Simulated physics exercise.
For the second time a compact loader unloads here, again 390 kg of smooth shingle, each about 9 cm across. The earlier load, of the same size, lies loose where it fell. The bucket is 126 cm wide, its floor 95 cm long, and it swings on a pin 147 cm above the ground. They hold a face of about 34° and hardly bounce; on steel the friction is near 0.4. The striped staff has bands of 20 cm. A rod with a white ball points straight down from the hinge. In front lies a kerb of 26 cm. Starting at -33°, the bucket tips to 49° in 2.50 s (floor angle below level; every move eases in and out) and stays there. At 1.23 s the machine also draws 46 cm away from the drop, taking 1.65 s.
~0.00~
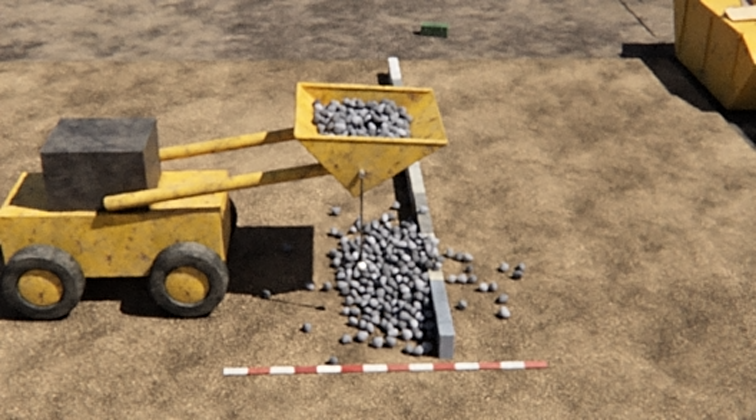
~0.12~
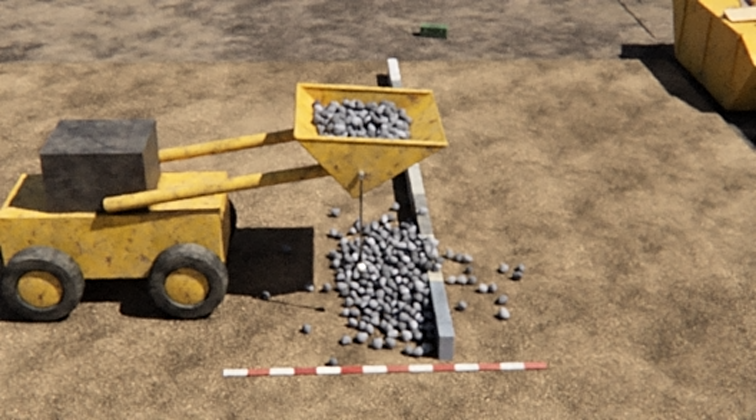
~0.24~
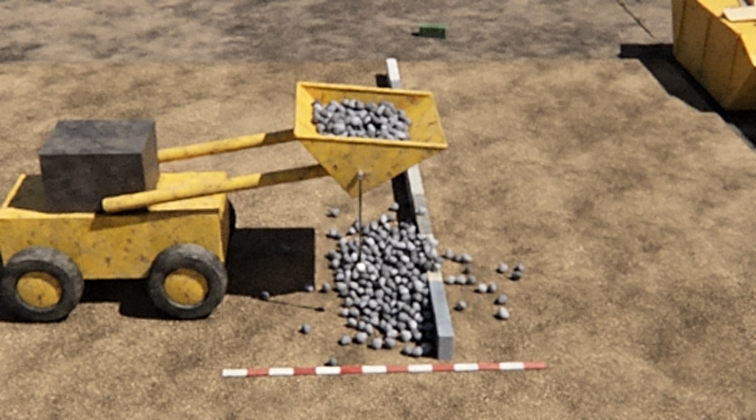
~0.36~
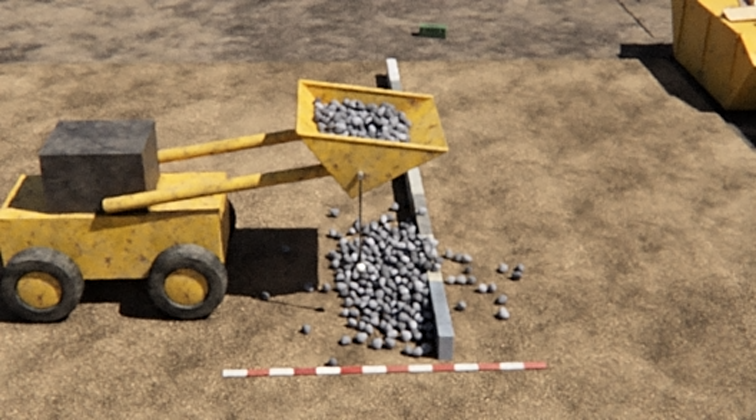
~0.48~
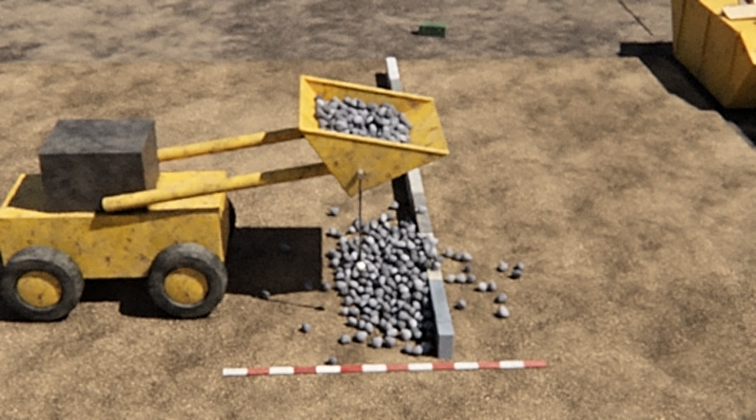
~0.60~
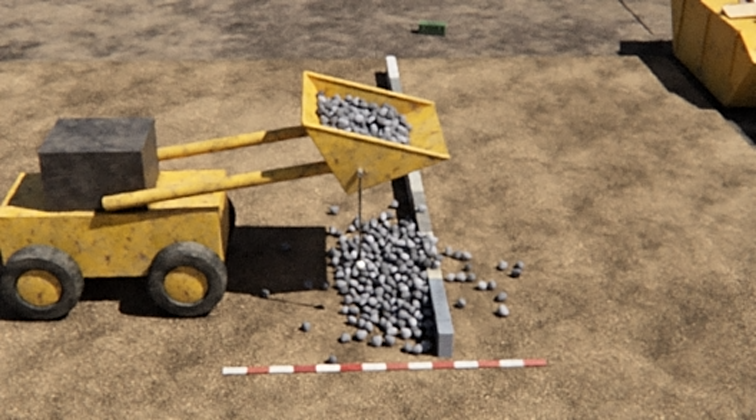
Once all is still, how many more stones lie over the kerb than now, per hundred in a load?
Some 35 per cent is added.
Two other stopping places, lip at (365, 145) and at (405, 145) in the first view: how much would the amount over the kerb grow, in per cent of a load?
Near 0 per cent from the first place, 5 from the second.
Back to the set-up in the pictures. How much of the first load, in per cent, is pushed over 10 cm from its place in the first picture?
About 20 per cent.
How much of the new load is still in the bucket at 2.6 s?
Roughly 0 per cent is still inside.
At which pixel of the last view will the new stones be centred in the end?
Around (412, 264).
After 1.9 s the floor is at 36°; in per cent of one load, 61 in the bucket, 128 on this side of the kerb, 10 over the kerb; the foremost stones are at (498, 279).
After 2.6 s the floor is at 49°; in per cent of one load, 0 in the bucket, 162 on this side of the kerb, 38 over the kerb; the foremost stones are at (548, 263).
After 3.3 s the floor is at 49°; in per cent of one load, 0 in the bucket, 161 on this side of the kerb, 39 over the kerb; the foremost stones are at (579, 260).
After 6.1 s the floor is at 49°; in per cent of one load, 0 in the bucket, 161 on this side of the kerb, 39 over the kerb; the foremost stones are at (579, 260). Net gain over the kerb, 35.
